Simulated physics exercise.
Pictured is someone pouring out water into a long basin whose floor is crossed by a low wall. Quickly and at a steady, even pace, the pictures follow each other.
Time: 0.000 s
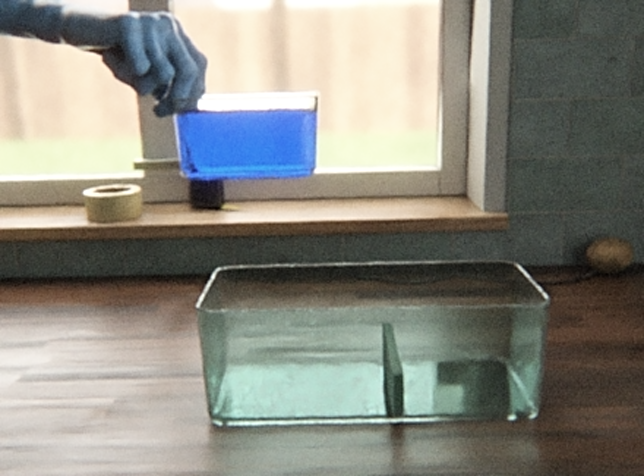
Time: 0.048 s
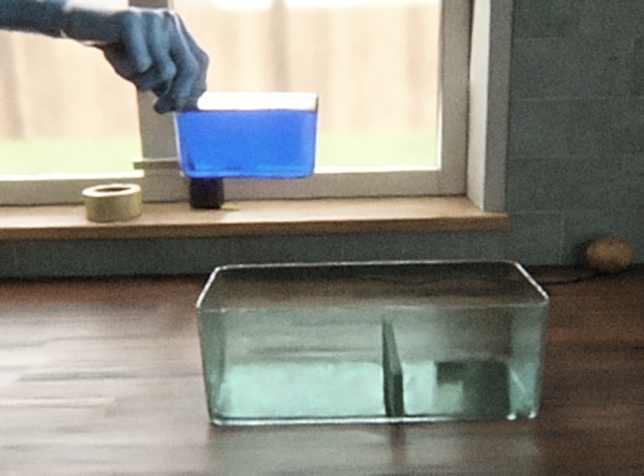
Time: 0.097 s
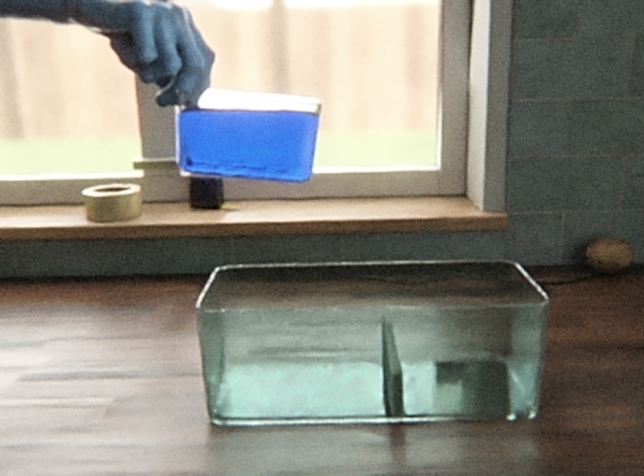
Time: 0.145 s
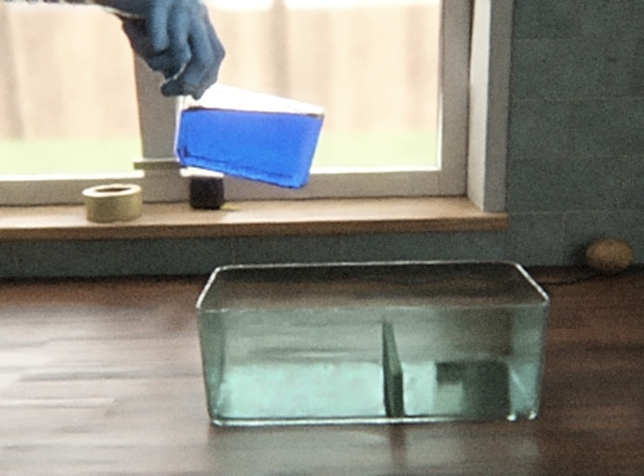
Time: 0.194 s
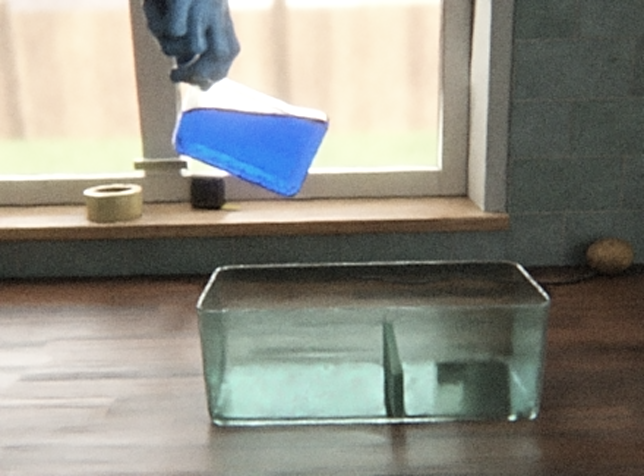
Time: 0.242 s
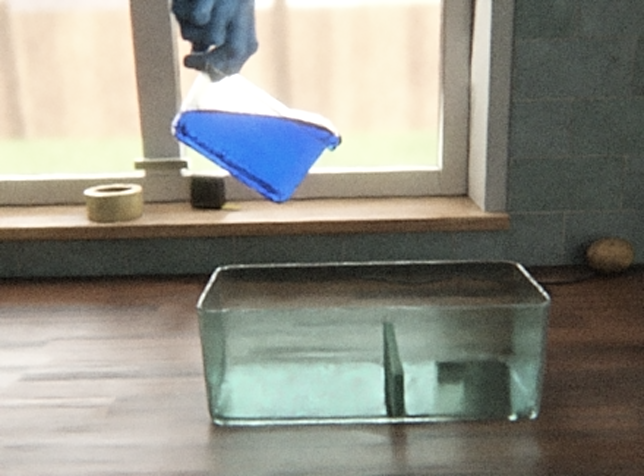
A gloved-looking hand tilts a clear container of blue liquid rightward above a long glass basin.
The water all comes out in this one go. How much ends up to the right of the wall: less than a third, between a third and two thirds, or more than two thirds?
Between a third and two thirds.
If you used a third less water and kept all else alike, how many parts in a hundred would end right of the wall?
Estimated share: Around 15 %.
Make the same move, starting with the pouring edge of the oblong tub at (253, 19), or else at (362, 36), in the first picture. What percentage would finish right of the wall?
10 and 75 per cent.
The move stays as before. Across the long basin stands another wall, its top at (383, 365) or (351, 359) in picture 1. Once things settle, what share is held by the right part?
Record: Case 1 near 50 %, case 2 near 75 %.
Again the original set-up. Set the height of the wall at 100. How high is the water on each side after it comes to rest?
On the left it's around 30 per cent; on the right, 30 per cent.
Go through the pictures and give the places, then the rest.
Tilt 0°; pouring edge (317, 96); surface from (184, 109) to (315, 106); the long basin's rim runs from (207, 289) to (532, 282); the wall's top is at (392, 347), in the first frame.
Tilt 2°; pouring edge (318, 97); surface from (184, 108) to (316, 106), in the second frame.
Tilt 6°; pouring edge (321, 103); surface from (186, 107) to (318, 108), in the third frame.
Tilt 14°; pouring edge (324, 113); surface from (188, 107) to (322, 111), in the fourth frame.
Tilt 24°; pouring edge (327, 127); surface from (189, 111) to (325, 118); 2 per cent is over the edge, in the fifth frame.
Tilt 35°; pouring edge (327, 142); surface from (187, 109) to (327, 131); 7 per cent is over the edge, in the sixth frame.
A moment on, the oblong tub is tipped right over and 17 per cent is still to pour, 11 is left of the wall and 24 right of it.
Next, the oblong tub is tipped right over and 1 per cent is still to pour, 51 is left of the wall and 41 right of it.
Then the oblong tub is tipped right over and 0 per cent is still to pour, 56 is left of the wall and 39 right of it.
Later the oblong tub is tipped right over and 0 per cent is still to pour, 57 is left of the wall and 40 right of it.
In the end 57 per cent lies left of the wall, 40 right of it and 3 outside.
